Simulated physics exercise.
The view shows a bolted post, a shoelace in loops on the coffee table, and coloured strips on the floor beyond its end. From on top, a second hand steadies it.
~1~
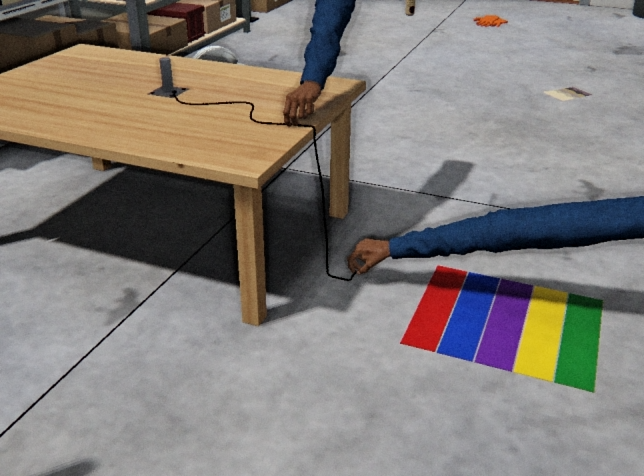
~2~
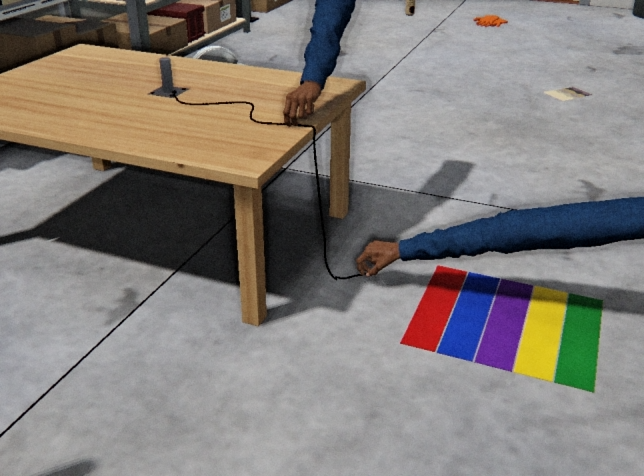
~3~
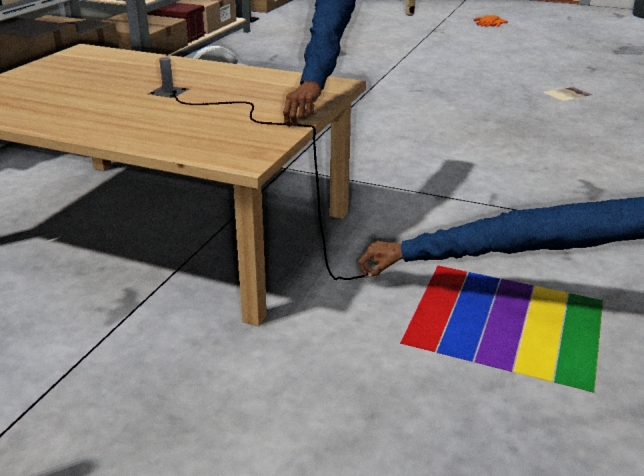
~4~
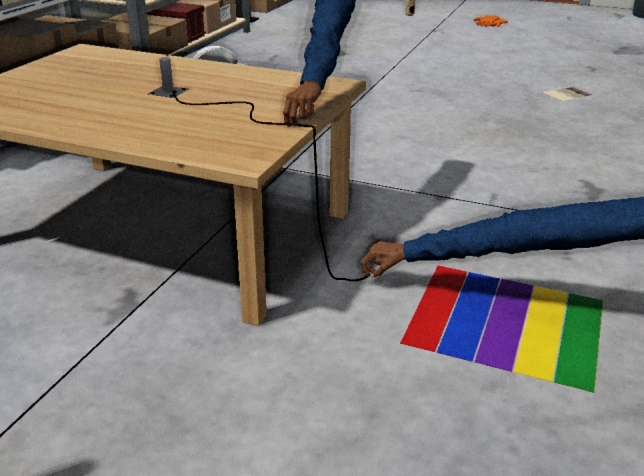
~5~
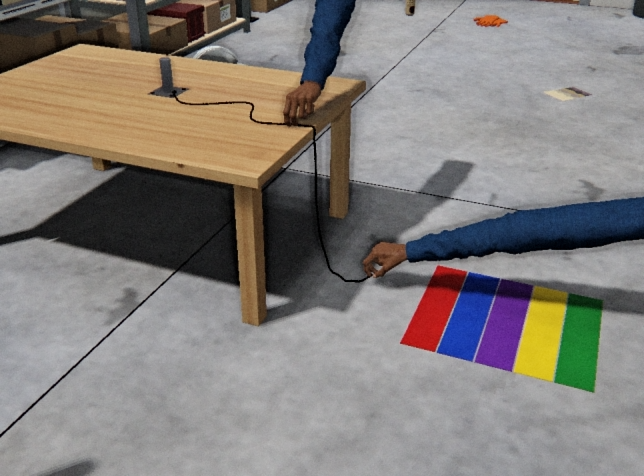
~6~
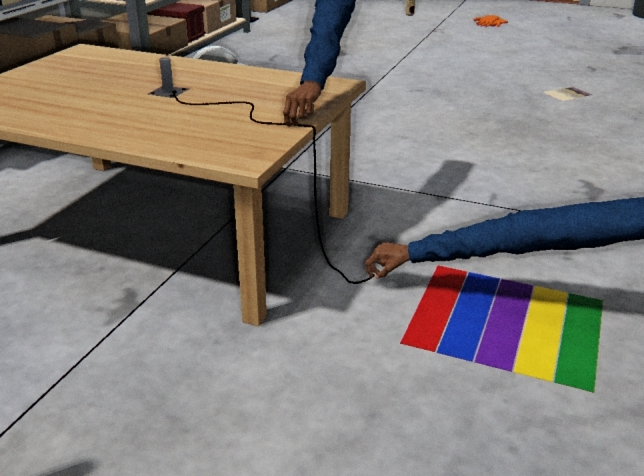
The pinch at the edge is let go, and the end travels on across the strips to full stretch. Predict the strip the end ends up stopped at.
The end ends up at the purple strip.
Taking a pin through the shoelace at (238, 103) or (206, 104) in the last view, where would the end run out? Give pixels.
(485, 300), then (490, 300).
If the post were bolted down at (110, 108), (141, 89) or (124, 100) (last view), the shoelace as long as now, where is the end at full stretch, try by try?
Roughly (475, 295), then (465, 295), then (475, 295).
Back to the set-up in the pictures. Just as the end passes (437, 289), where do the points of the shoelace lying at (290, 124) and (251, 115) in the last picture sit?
Point 1 - (319, 144); point 2 - (288, 116).
Early on, end near (437, 289); over red.
Midway, end near (481, 299); over blue.
At the end of the slack, end near (508, 305); over purple. The purple one.
